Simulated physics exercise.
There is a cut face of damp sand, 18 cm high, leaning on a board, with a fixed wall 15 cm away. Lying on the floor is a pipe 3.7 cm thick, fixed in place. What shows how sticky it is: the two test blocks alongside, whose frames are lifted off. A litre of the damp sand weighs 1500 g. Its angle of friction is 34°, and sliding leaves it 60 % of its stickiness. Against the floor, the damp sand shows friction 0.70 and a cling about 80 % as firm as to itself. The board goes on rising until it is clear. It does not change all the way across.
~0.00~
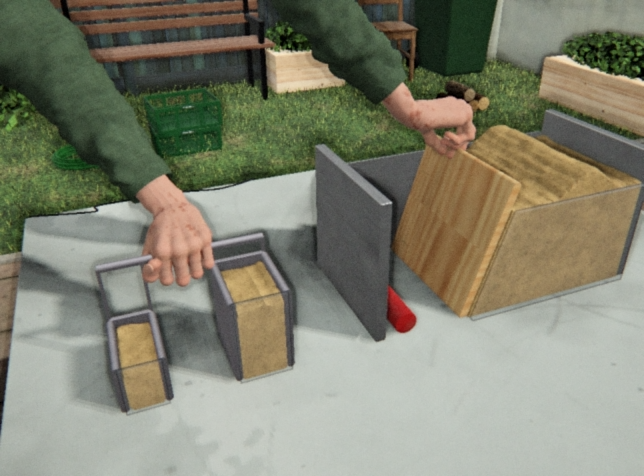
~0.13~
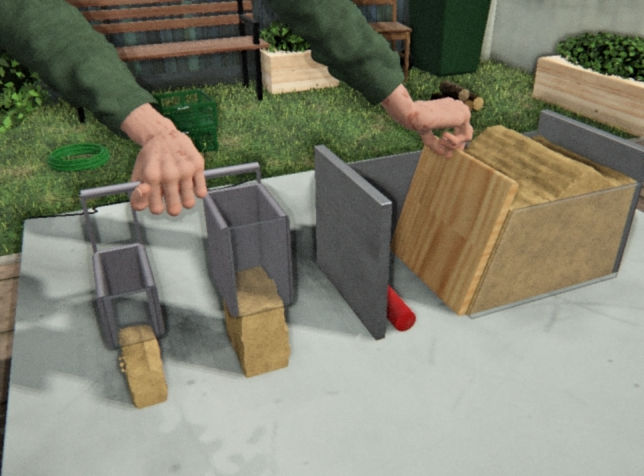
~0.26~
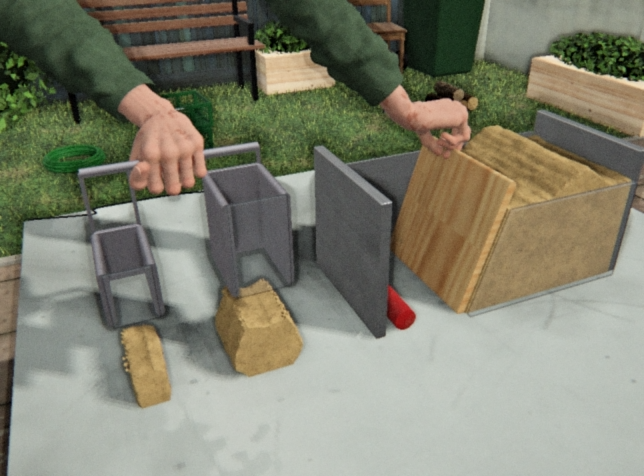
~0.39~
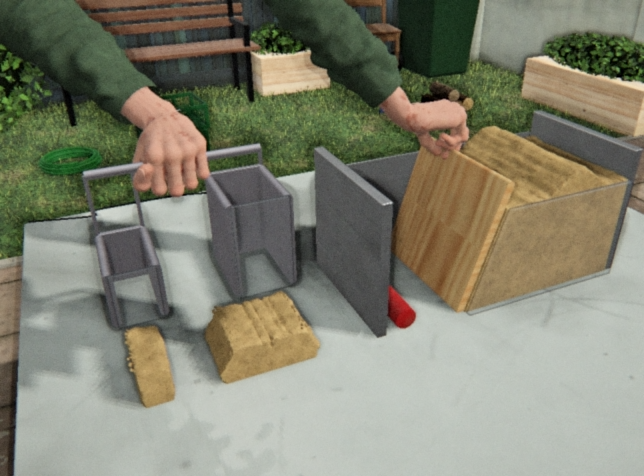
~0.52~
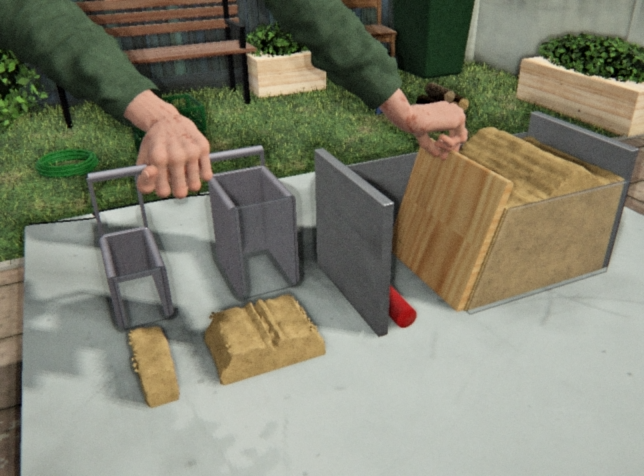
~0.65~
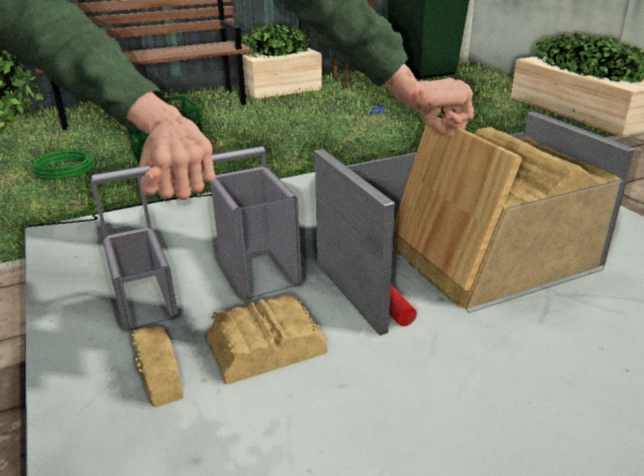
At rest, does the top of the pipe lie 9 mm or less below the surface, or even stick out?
Yes, it stays near the surface or in view.
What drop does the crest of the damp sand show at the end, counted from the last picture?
The gap comes to about 1.0 centimetres.
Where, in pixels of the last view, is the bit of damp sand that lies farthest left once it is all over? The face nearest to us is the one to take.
It shows up near (433, 309) in the last picture.
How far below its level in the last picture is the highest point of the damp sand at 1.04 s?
Measured change: Around 0.0 cm.
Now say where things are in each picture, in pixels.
In the first frame, top of the board at (514, 210), not yet moved; top of the damp sand at (602, 172); blocks stand 6.0 cm, 12 cm (left to right).
In the second frame, top of the board at (511, 209), not yet moved; top of the damp sand at (597, 172); blocks stand 5.9 cm, 11 cm (left to right).
In the third frame, top of the board at (509, 208), not yet moved; top of the damp sand at (594, 171); blocks stand 5.9 cm, 8.8 cm (left to right).
In the fourth frame, top of the board at (508, 208), not yet moved; top of the damp sand at (590, 171); blocks stand 5.9 cm, 6.0 cm (left to right).
In the fifth frame, top of the board at (507, 208), not yet moved; top of the damp sand at (588, 171); blocks stand 5.9 cm, 5.5 cm (left to right).
In the sixth frame, top of the board at (515, 183), moved 4.1 cm; top of the damp sand at (584, 170); blocks stand 5.9 cm, 5.5 cm (left to right).
After 0.83 s, the face still stands and nothing lies on the pipe.
After 1.04 s, the face still stands and nothing lies on the pipe.
After 1.25 s, the fallen stuff reaches 11 % of the way across and nothing lies on the pipe.
After 1.47 s, the fallen stuff reaches 39 % of the way across and nothing lies on the pipe.
After 1.65 s, at the end, the fallen stuff reaches 44 % of the way across and nothing lies on the pipe.
